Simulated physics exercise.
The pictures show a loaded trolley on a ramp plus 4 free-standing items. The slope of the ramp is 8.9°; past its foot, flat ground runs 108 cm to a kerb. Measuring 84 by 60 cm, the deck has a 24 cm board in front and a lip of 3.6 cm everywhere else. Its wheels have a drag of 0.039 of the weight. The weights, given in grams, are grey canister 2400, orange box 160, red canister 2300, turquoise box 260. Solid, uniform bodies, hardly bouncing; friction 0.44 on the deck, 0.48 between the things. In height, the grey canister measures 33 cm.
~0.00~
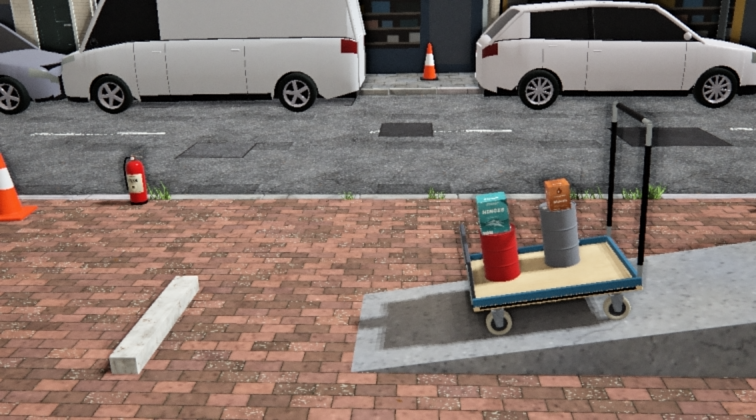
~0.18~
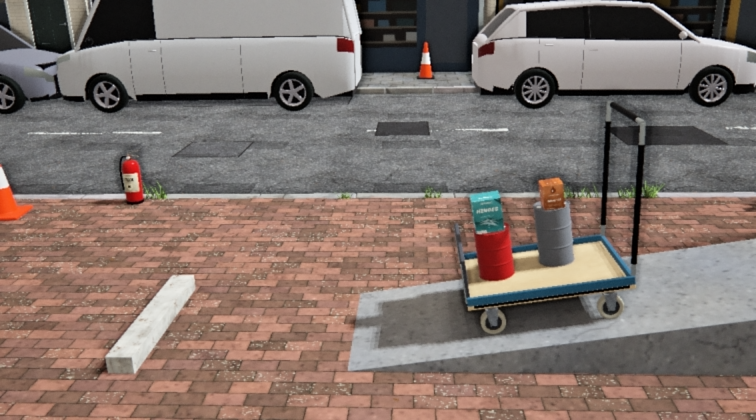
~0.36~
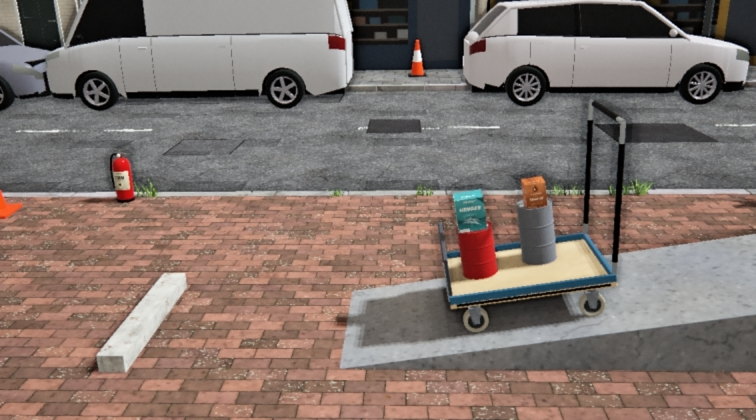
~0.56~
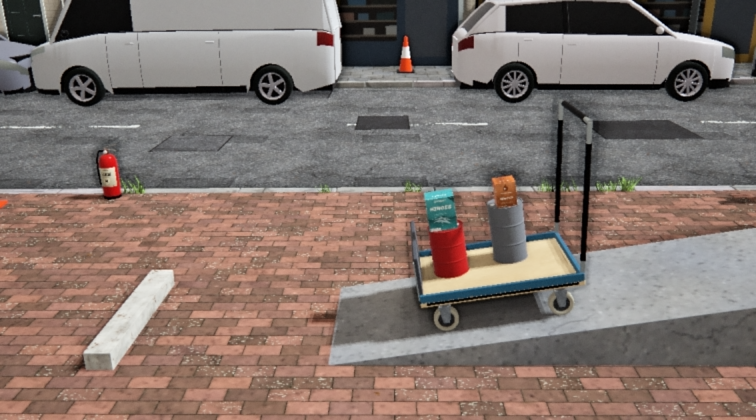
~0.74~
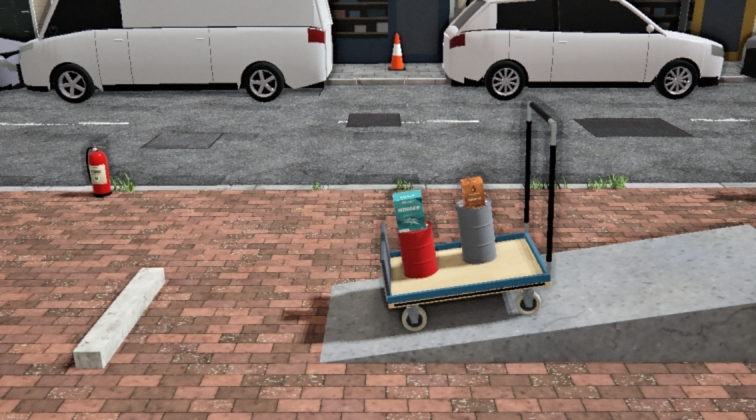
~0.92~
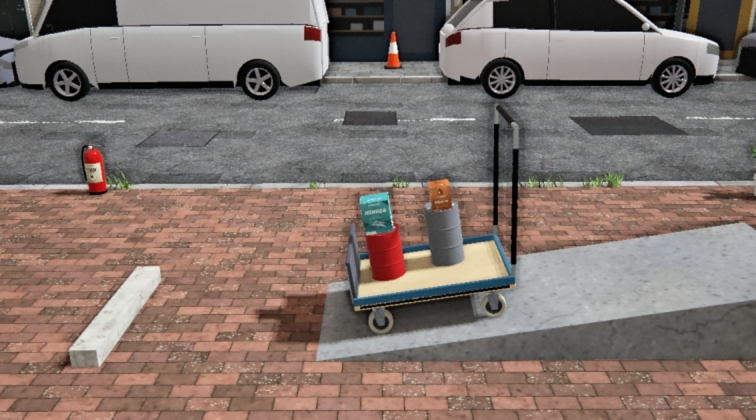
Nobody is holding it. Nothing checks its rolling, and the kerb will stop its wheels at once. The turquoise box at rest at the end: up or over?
My bet: It loses its posture.
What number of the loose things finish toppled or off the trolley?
1.
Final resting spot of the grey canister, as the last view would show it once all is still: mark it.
Roughly pixel (182, 252).
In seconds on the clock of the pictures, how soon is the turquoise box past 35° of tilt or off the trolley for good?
Answer: Near 2.2 s.
After 1.42 s, 69 cm left to run.
After 2.02 s, trolley at the kerb; turquoise box moved 10 cm near (125, 224); orange box moved 10 cm; grey canister moved 10 cm.
After 2.12 s, trolley at the kerb; turquoise box 13° off its base near (113, 224); orange box moved 17 cm; grey canister moved 16 cm.
After 2.52 s, trolley at the kerb; turquoise box now off the trolley; orange box moved 18 cm; grey canister moved 18 cm.
In the end (2.8 s), off the trolley and tipped over, turquoise box; not toppled but over 10 cm from the start, grey canister and orange box; red canister under 10 cm from the start.
